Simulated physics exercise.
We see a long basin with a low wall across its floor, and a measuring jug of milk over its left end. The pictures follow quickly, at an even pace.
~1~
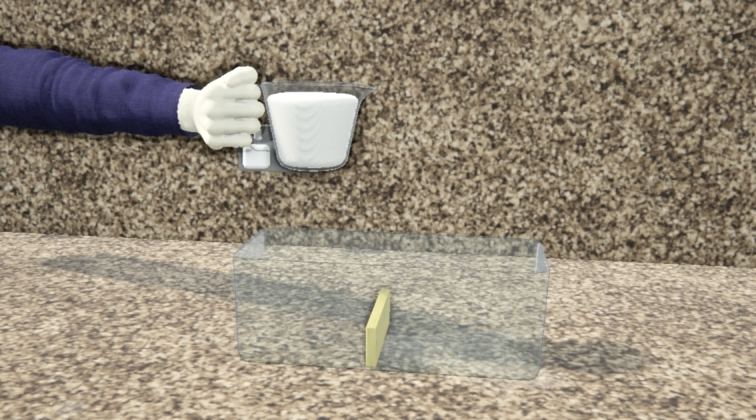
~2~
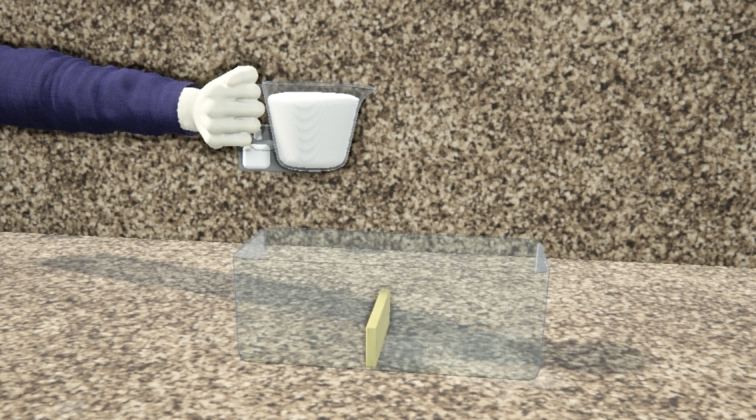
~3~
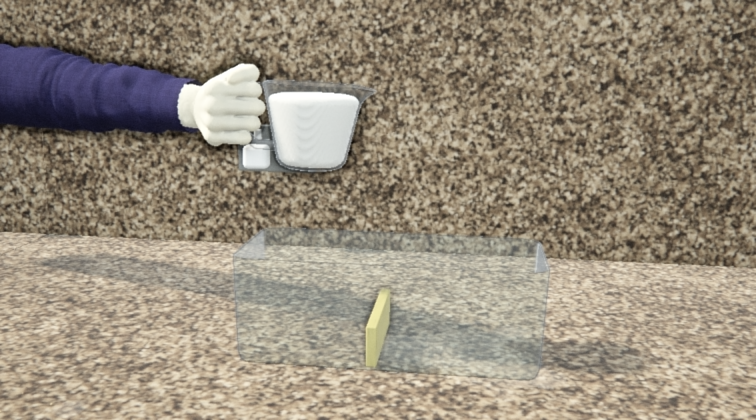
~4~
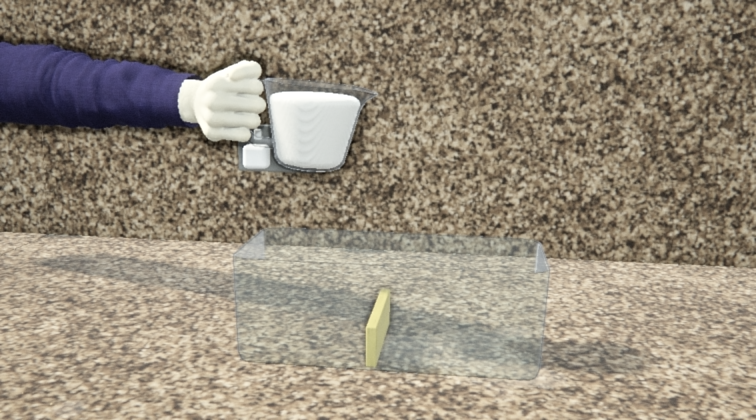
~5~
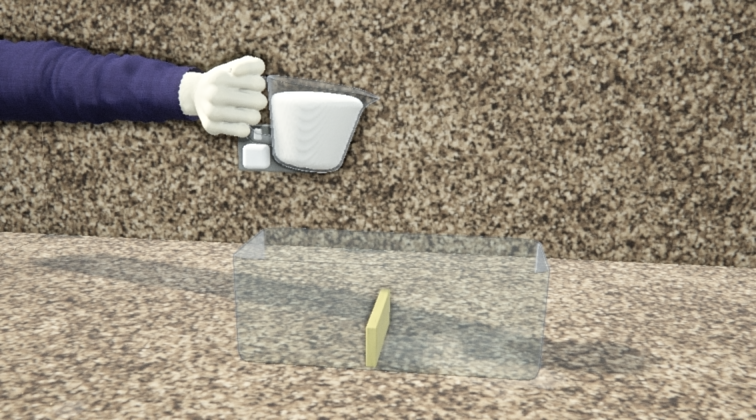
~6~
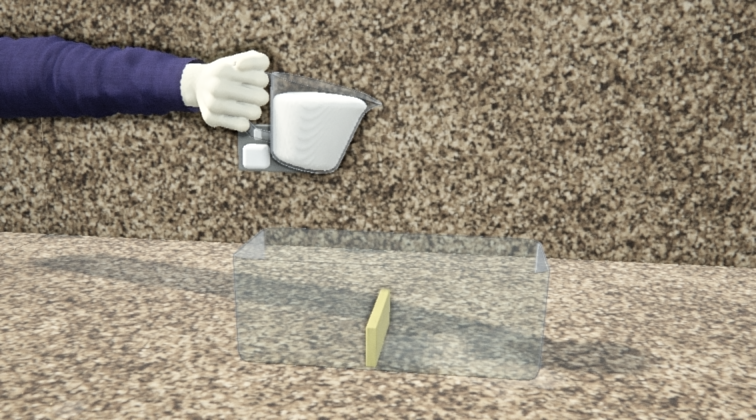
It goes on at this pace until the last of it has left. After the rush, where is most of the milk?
Most lies in the right-hand part.
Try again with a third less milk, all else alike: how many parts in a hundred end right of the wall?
Some 80 per cent.
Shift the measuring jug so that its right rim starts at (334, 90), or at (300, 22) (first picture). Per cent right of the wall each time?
In turn 40 and 10 in a hundred.
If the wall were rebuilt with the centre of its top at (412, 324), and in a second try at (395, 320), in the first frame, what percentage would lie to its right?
First some 55, then 75 per cent.
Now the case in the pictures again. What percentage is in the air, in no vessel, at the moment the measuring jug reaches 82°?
Close to 30 per cent.
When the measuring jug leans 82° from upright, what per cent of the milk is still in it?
Some 50 per cent.
A moment on, the tilt is 82° and 52 per cent is still to pour, 0 is left of the wall and 17 right of it.
Next, the tilt is 118° and 2 per cent is still to pour, 8 is left of the wall and 84 right of it.
Then the tilt is 121° and 0 per cent is still to pour, 12 is left of the wall and 86 right of it.
Later the tilt is 121° and 0 per cent is still to pour, 12 is left of the wall and 86 right of it.
In the end 12 per cent lies left of the wall, 86 right of it and 1 outside.
